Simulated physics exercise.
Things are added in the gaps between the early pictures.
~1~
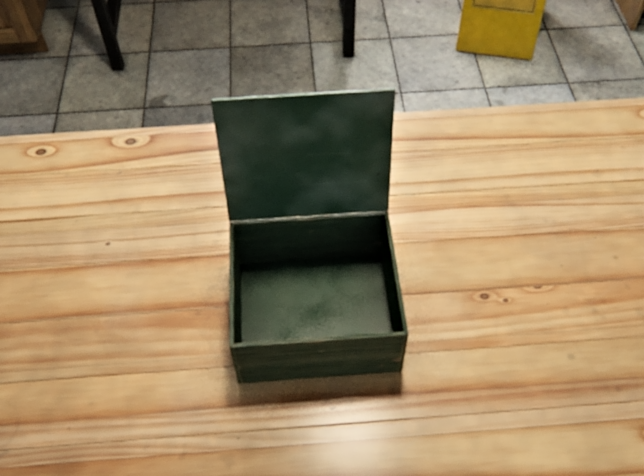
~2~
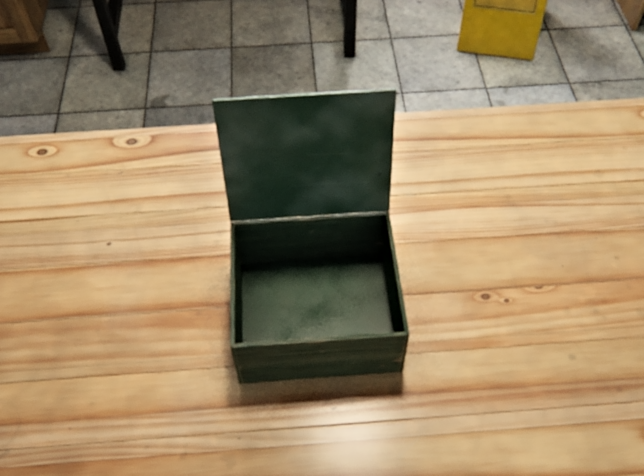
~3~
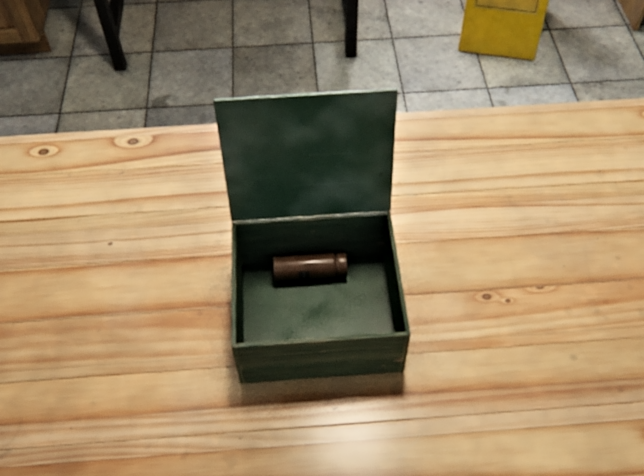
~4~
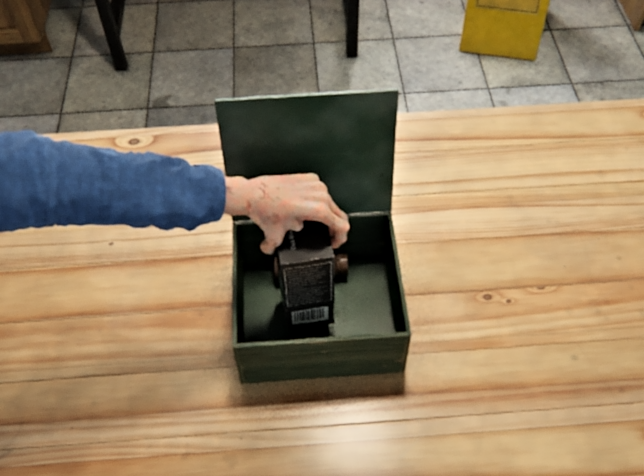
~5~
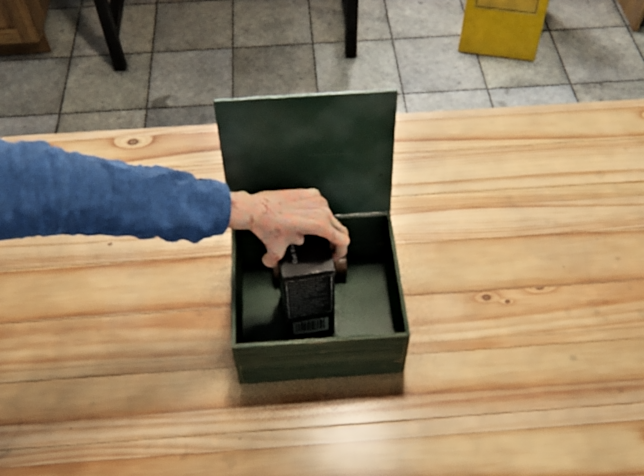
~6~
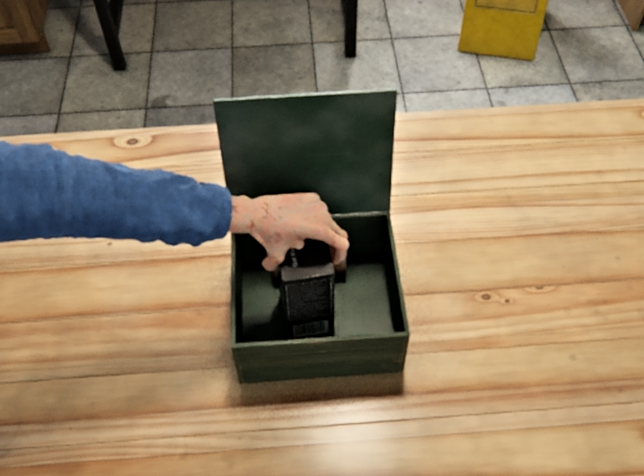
A hand in a blue sleeve lowering a black carton into an open green box already holding a brown cylindrical container.
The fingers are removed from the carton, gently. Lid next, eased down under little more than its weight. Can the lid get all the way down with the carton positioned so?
No, it is kept up.
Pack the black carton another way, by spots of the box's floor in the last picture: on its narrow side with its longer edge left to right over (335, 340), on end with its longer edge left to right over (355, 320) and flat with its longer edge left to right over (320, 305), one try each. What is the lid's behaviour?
So: First go, the lid gets all the way down; second go, it can't get down; third go, it gets all the way down.
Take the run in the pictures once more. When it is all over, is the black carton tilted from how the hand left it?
Observation: The black carton keeps the set orientation.
Then, 1.30 s past the last view, lid 82° above the rim.
Then, 1.60 s past the last view, lid 56° above the rim.
Finally, lid 46° above the rim; both still in place. Final places as the last picture's camera would see them, black carton near (306, 286).
